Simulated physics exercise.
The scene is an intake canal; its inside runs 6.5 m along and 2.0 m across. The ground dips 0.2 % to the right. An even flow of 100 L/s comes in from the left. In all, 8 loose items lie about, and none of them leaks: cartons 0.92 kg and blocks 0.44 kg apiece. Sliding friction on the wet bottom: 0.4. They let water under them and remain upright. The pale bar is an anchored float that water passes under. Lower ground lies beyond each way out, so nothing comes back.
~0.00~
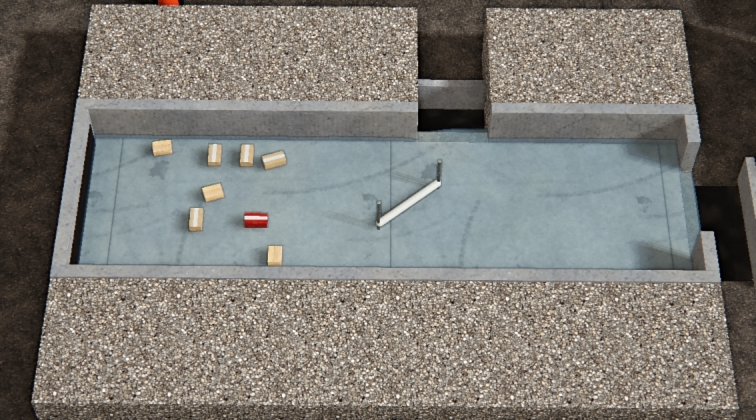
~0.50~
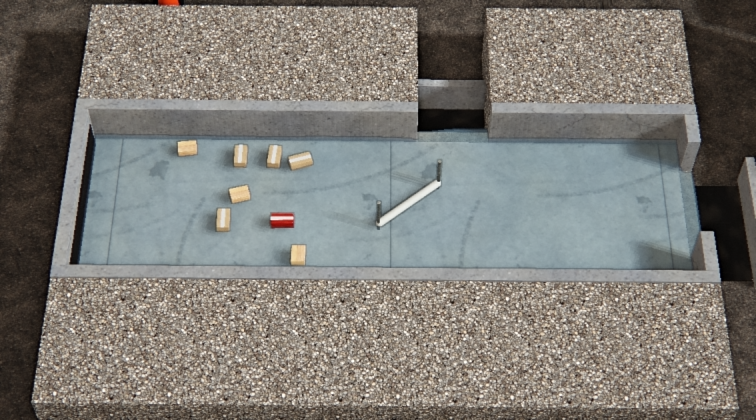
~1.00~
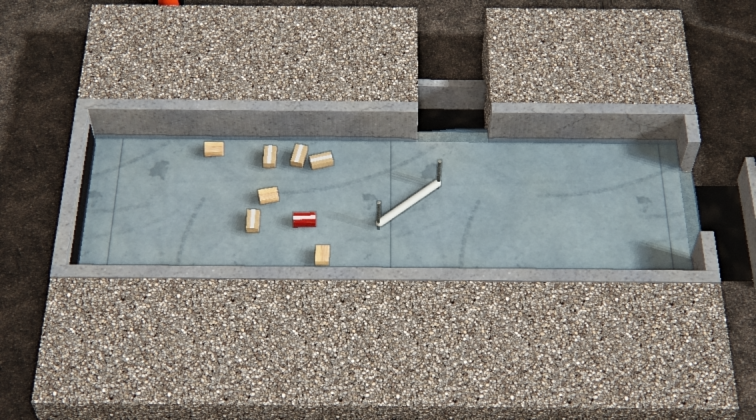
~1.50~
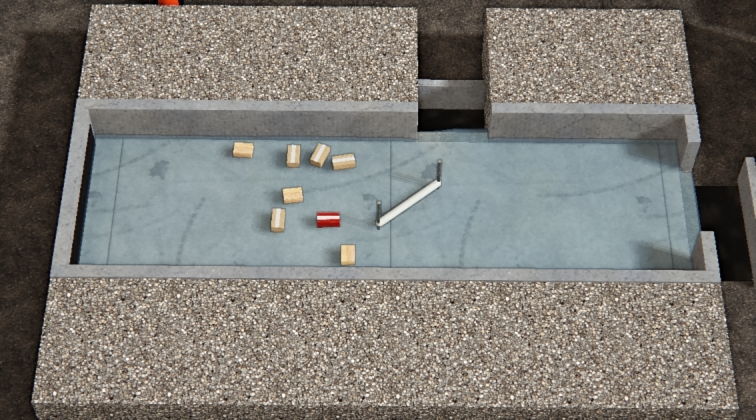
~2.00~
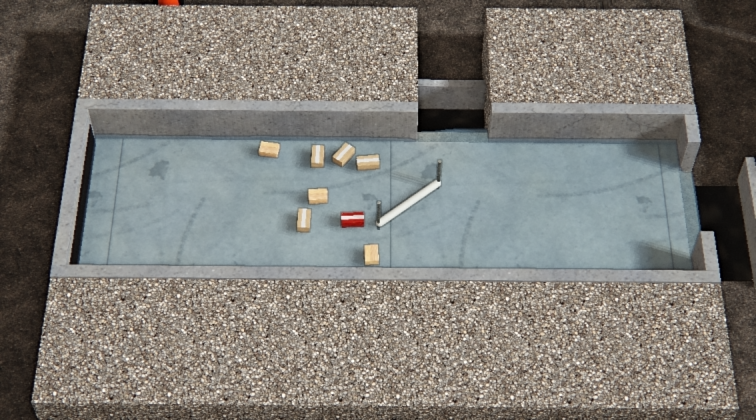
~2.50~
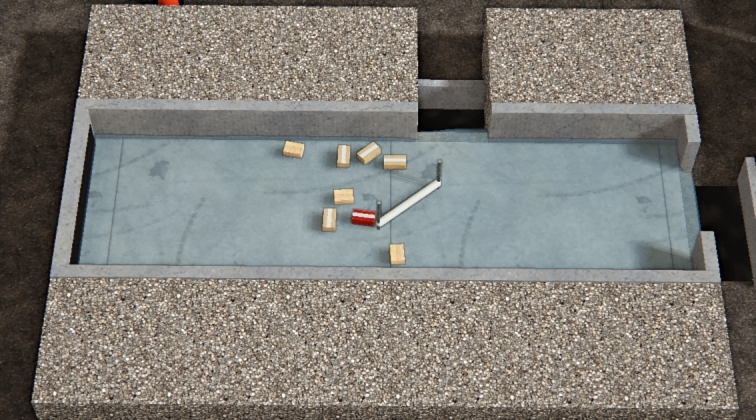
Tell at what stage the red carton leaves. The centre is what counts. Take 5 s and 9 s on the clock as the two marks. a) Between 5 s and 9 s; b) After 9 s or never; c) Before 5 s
The answer is a.
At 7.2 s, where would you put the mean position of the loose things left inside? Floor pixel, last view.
I'd put it around (476, 241).
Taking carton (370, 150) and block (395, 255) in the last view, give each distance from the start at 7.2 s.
In that order: Washed out, 350 cm.
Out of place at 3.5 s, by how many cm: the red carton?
Shift: About 140 cm.
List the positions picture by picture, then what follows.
The red carton at (256, 218), afloat; 9 cm deep round most things; 0 of 8 have shifted, in the first frame.
The red carton at (282, 218), afloat, 28 cm from its start; 9 cm deep round most things; 8 of 8 have shifted, in the second frame.
The red carton at (304, 218) floats, 52 cm from its start; 9 cm deep round most things; 8 of 8 have shifted, in the third frame.
The red carton at (328, 218), afloat, 77 cm from its start; 9 cm deep round most things; 8 of 8 have shifted, in the fourth frame.
The red carton at (353, 217), afloat, 103 cm from its start; about 1290 L in view; 8 of 8 have shifted, in the fifth frame.
The red carton at (364, 216) floats, 115 cm from its start; 9 cm deep round most things; 8 of 8 have shifted, in the sixth frame.
After 3.5 s the red carton is near (378, 204), 1.3 m from its start, afloat; 0 of 8 are out; 8 afloat.
After 7.2 s the red carton has gone out (at 6.8 s); 6 of 8 are out; 2 afloat.
After 12.0 s the red carton has gone out (at 6.8 s); 7 of 8 are out; 1 afloat.
After 16.0 s the red carton has gone out (at 6.8 s); 7 of 8 are out; 1 afloat.
